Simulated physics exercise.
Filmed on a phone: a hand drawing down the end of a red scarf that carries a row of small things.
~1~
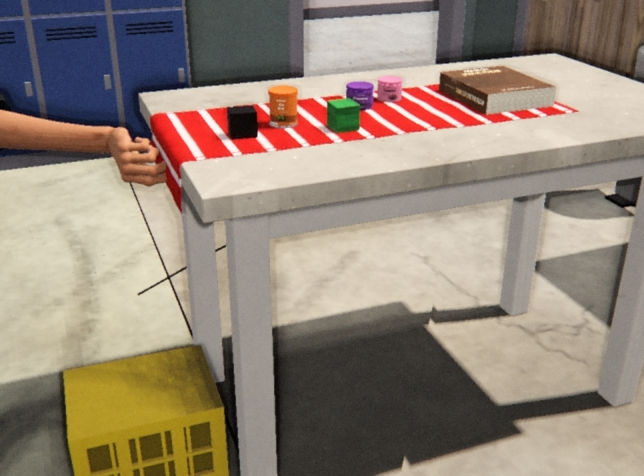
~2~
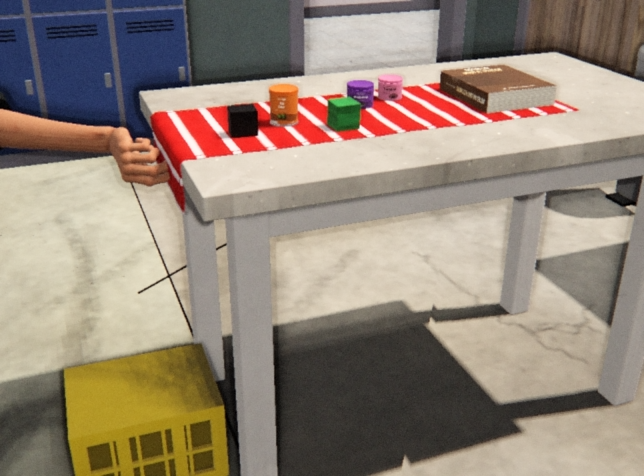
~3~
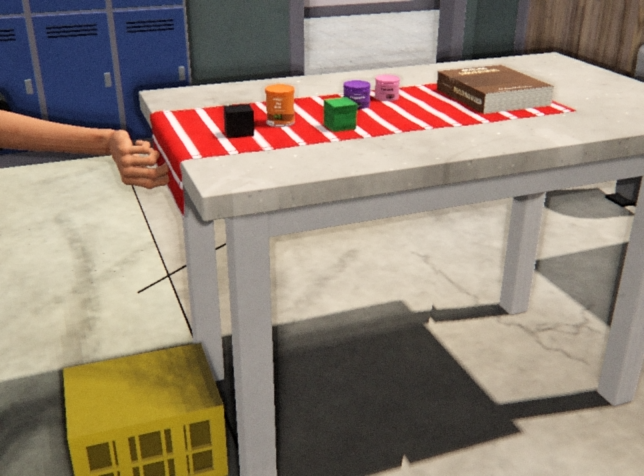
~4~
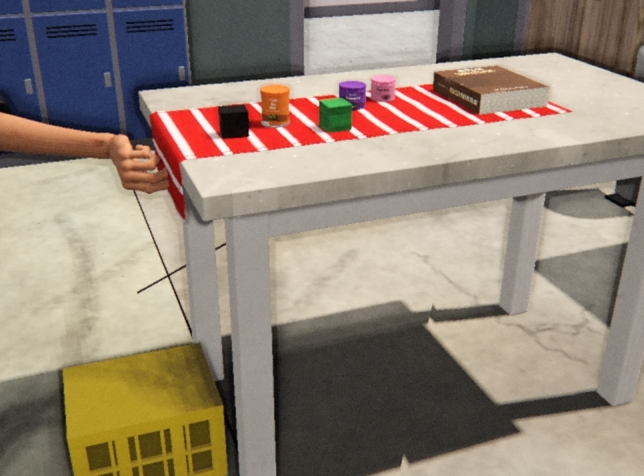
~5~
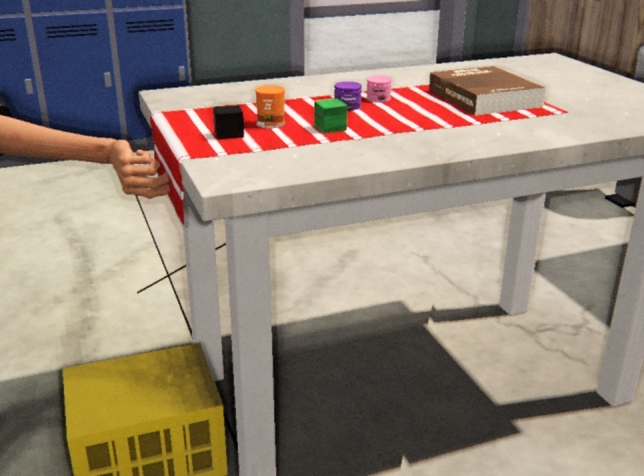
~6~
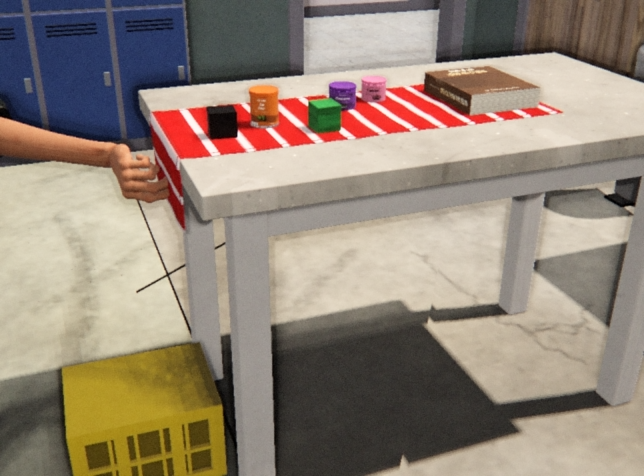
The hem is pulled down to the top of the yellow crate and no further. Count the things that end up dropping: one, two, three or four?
Four items leave the top.
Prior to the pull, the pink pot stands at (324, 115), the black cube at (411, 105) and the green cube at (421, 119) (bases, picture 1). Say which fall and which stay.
Pink pot - leaves the top. Black cube - stays aboard. Green cube - stays aboard.
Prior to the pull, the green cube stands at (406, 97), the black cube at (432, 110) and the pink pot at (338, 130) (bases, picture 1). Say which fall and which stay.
Green cube: Still up. Black cube: Still up. Pink pot: Gone off.
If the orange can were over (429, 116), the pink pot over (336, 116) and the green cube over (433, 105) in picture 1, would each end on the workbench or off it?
The orange can stays put; the pink pot ends up off; the green cube stays put.
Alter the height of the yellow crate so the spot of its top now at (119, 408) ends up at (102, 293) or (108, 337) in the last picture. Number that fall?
Then 1, then 2.
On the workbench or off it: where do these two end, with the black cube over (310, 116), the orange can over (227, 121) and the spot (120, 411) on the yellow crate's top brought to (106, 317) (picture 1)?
Observed: Black cube remains seated; orange can departs.
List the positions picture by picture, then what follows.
In the first picture, hem (184, 217); black cube (242, 109); orange can (283, 89); green cube (343, 103); purple pot (360, 85); pink pot (390, 79); top of the crate (120, 411).
In the second picture, hem (184, 216); black cube (242, 107).
In the third picture, hem (184, 219); orange can (280, 88).
In the fourth picture, hem (185, 224); green cube (335, 102); top of the crate (119, 409).
In the fifth picture, hem (184, 229); purple pot (348, 85).
In the sixth picture, hem (186, 234); black cube (221, 109); orange can (264, 89); green cube (325, 103); purple pot (342, 85); pink pot (374, 79).
Early on, hem near (176, 337); black cube, orange can and green cube gone.
Midway, hem on the crate; black cube, orange can, green cube and purple pot gone.
Finally, hem on the crate; black cube, orange can, green cube and purple pot gone. Over the edge go four.
